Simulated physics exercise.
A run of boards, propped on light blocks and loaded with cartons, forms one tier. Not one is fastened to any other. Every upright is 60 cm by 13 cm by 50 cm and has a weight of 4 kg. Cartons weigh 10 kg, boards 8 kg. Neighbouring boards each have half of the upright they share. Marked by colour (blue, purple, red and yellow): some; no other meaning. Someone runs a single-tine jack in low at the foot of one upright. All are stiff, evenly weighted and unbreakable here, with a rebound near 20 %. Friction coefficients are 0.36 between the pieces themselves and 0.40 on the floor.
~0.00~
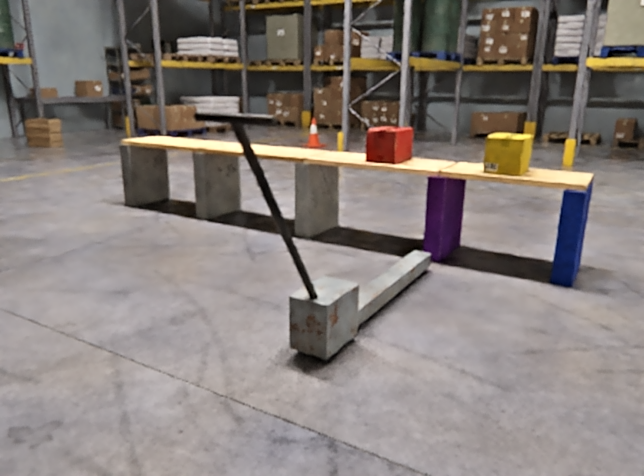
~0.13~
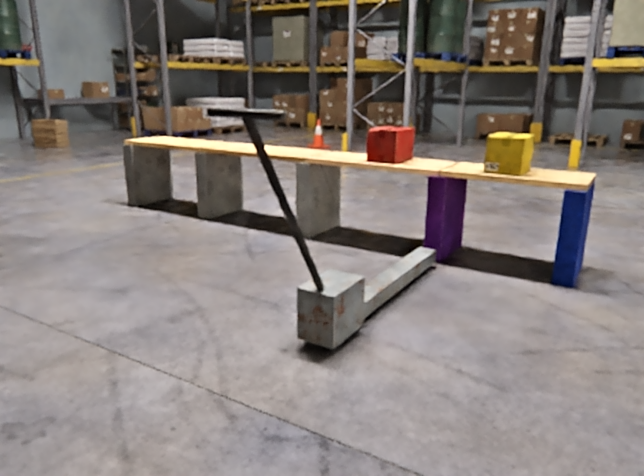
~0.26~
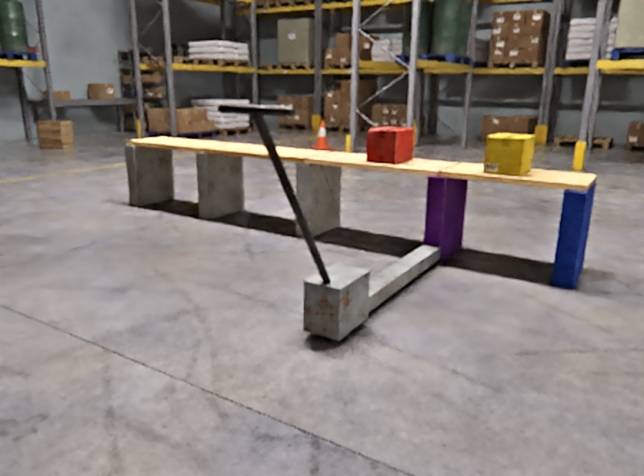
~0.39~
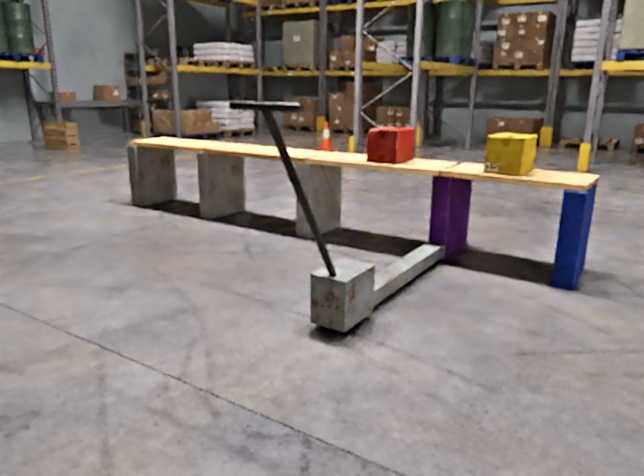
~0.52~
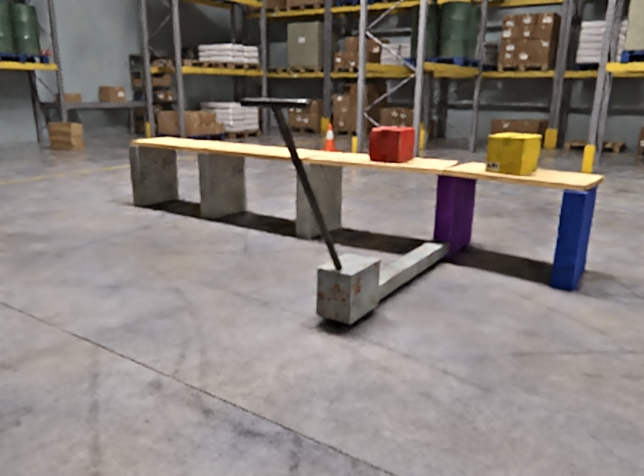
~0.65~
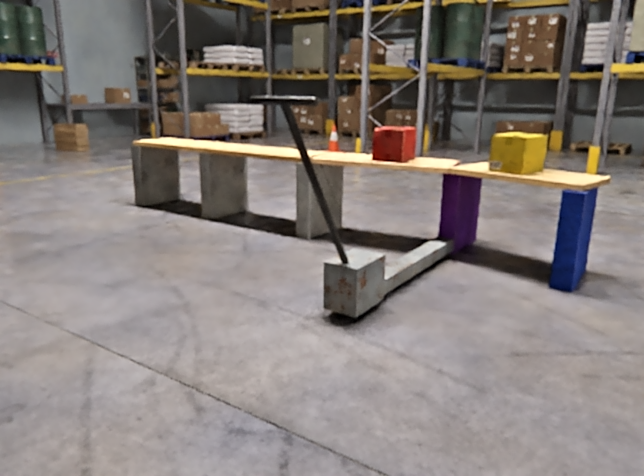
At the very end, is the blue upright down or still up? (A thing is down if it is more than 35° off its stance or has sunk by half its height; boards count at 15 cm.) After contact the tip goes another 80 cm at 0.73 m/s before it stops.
At the very end the blue upright is down.
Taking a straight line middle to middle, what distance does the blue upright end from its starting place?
Straight-line shift: Approx. 35 cm.
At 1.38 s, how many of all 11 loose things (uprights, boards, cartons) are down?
The number reaches 2 by then.
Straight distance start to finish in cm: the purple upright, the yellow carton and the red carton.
The purple one ends around 80 cm from its start, the yellow one around 80 cm and the red one around 40 cm.
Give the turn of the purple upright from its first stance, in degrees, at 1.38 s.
About 0°.
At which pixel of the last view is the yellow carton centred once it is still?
It settles close to (501, 229) in the last view.
After 0.80 s, none of the 11 pieces down, 6 disturbed; blue upright unmoved; yellow carton 16 cm from its place.
After 1.12 s, none of the 11 pieces down, 6 disturbed; blue upright unmoved; yellow carton 27 cm from its place.
After 1.38 s, 2 of the 11 pieces down; blue upright 4° from how it stood; yellow carton 45° from how it stood, 34 cm lower.
After 1.60 s, 3 of the 11 pieces down; blue upright 72° from how it stood; yellow carton 22° from how it stood, 59 cm lower.
In the end (2.3 s), 3 of the 11 pieces down; blue upright on its side; yellow carton 14° from how it stood, 61 cm lower; purple upright 80 cm from its place. From the last view, middles, blue upright near (612, 281), yellow carton near (501, 229).
